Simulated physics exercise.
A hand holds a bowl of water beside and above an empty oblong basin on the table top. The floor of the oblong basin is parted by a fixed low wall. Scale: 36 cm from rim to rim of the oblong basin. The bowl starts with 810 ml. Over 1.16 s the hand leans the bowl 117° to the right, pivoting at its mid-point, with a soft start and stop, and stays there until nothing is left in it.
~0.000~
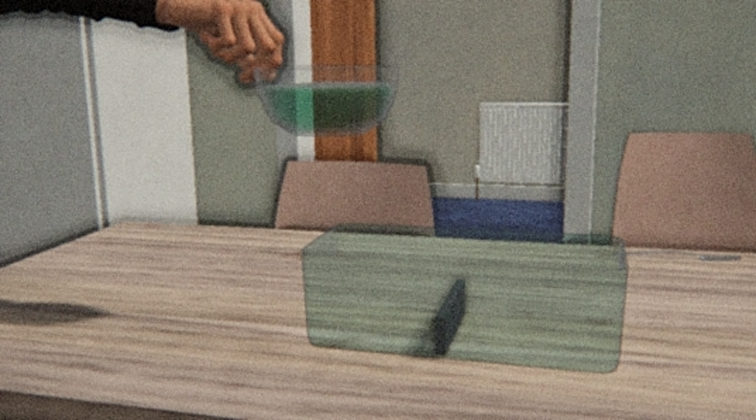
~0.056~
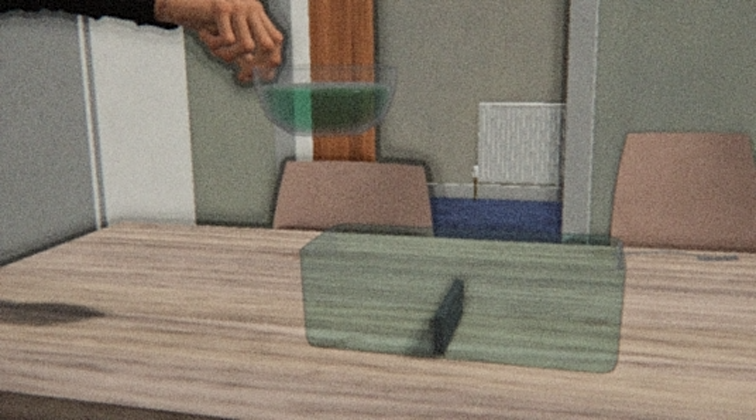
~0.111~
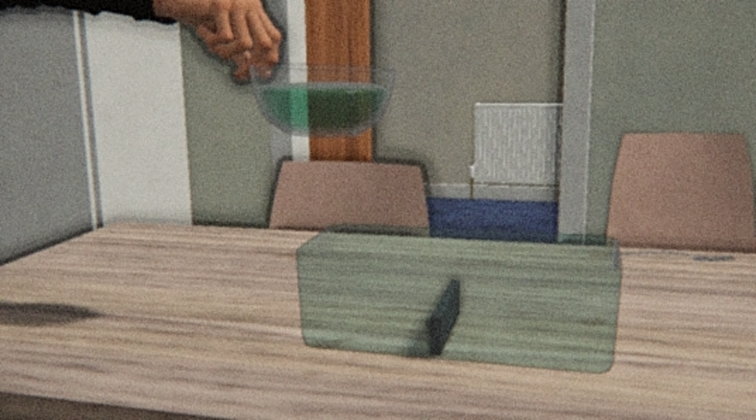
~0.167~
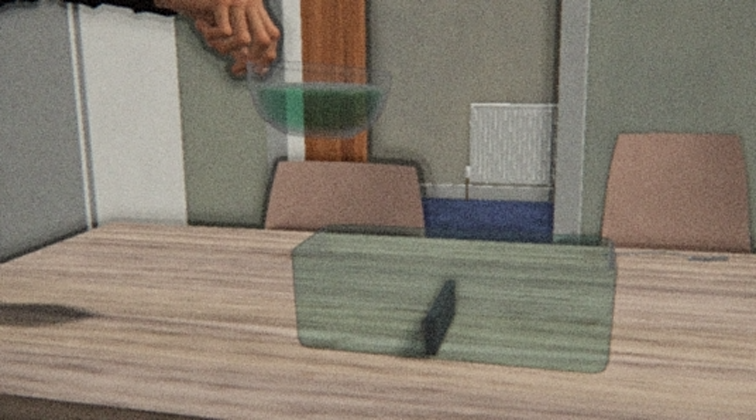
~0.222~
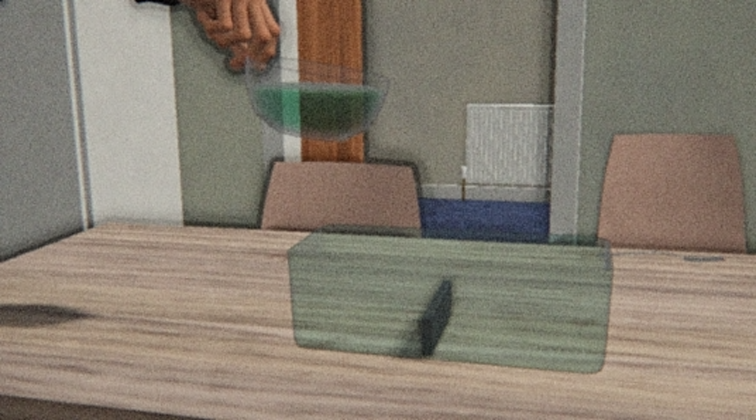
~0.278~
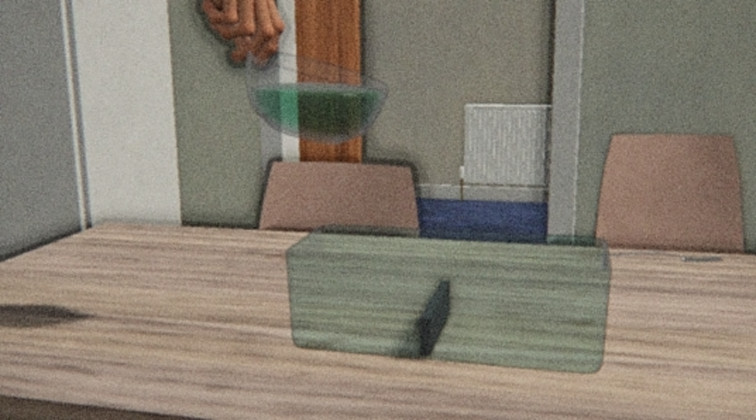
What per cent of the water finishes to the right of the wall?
The far part has some 48 per cent.
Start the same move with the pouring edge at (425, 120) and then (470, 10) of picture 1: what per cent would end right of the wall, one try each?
In turn about 65 and 90 per cent.
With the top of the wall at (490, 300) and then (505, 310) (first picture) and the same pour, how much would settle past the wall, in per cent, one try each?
In turn about 5 and 15 per cent.
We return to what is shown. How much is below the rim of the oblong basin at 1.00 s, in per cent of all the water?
Some 94 per cent.
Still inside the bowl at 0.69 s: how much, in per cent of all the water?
Near 36 in a hundred.
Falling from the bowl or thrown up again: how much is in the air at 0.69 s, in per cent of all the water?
About 42 per cent.
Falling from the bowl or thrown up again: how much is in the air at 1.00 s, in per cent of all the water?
Near 6 in a hundred.
By 0.69 s the tilt is 76° and 36 per cent is still to pour, 5 is left of the wall and 17 right of it.
By 1.00 s the tilt is 111° and 0 per cent is still to pour, 47 is left of the wall and 47 right of it.
By 1.31 s the tilt is 117° and 0 per cent is still to pour, 51 is left of the wall and 48 right of it.
By 1.66 s the tilt is 117° and 0 per cent is still to pour, 51 is left of the wall and 48 right of it.
At rest 51 per cent lies left of the wall, 48 right of it and 1 outside.
